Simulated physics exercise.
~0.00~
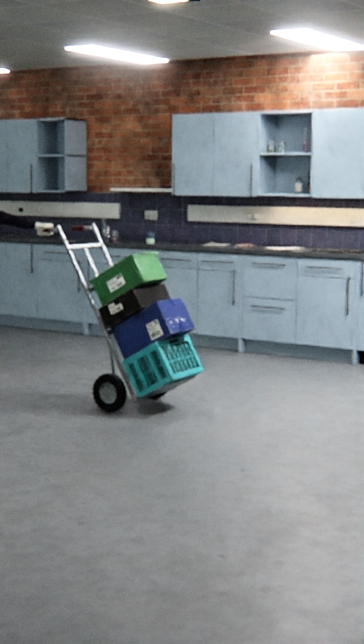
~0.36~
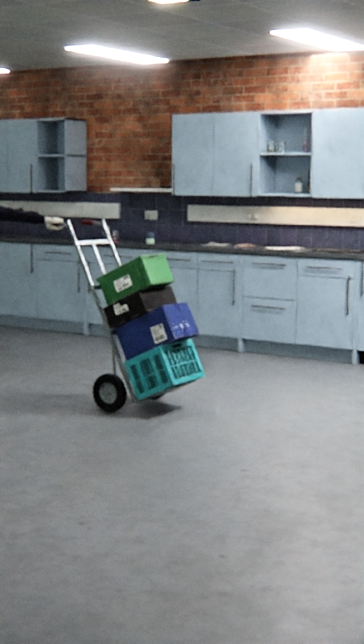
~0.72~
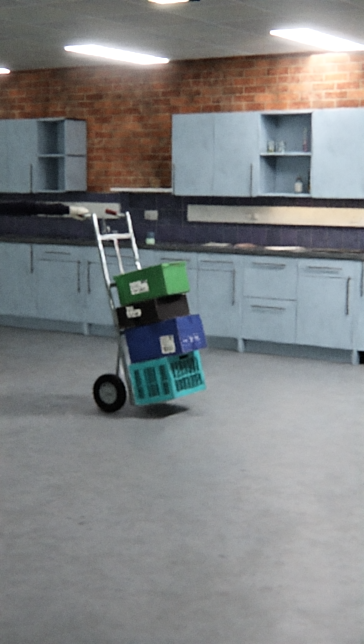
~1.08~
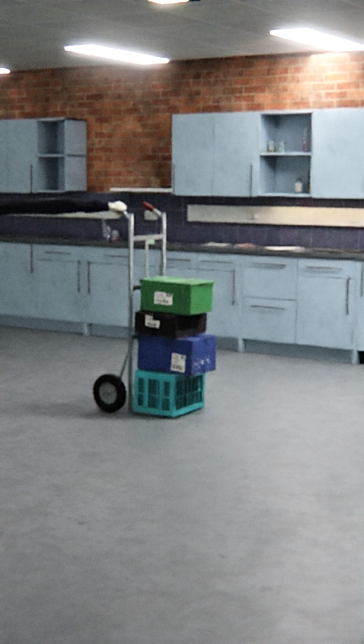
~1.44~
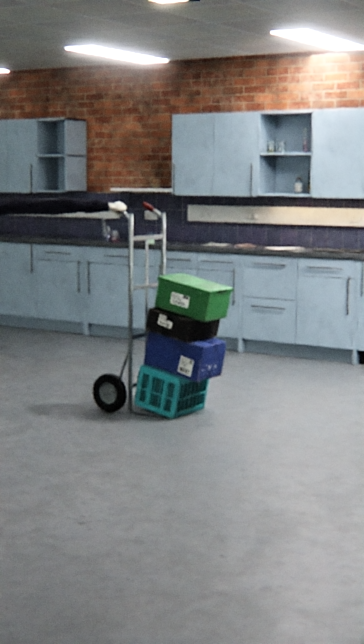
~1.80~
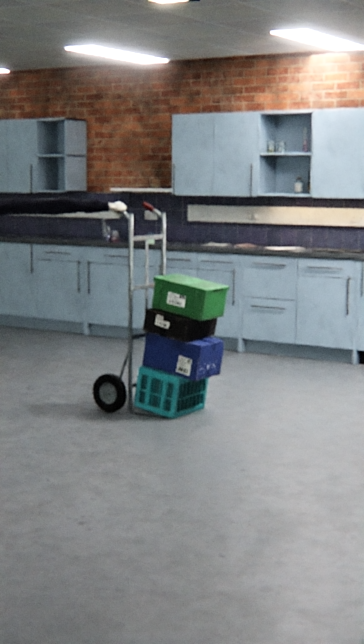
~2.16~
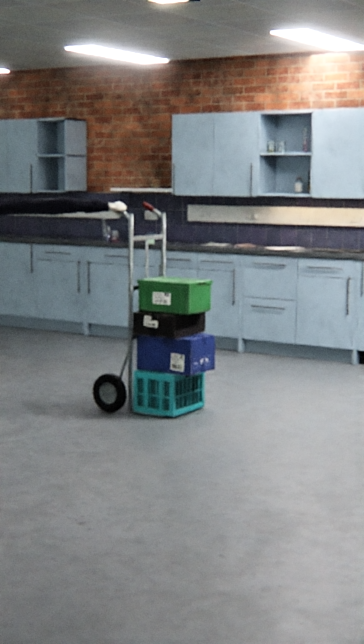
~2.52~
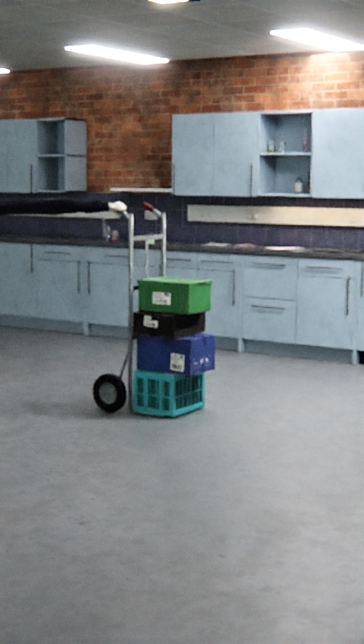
A dark-sleeved arm swinging a loaded hand truck upright, its four stacked crates tipping right, then rocking back and settling in place.
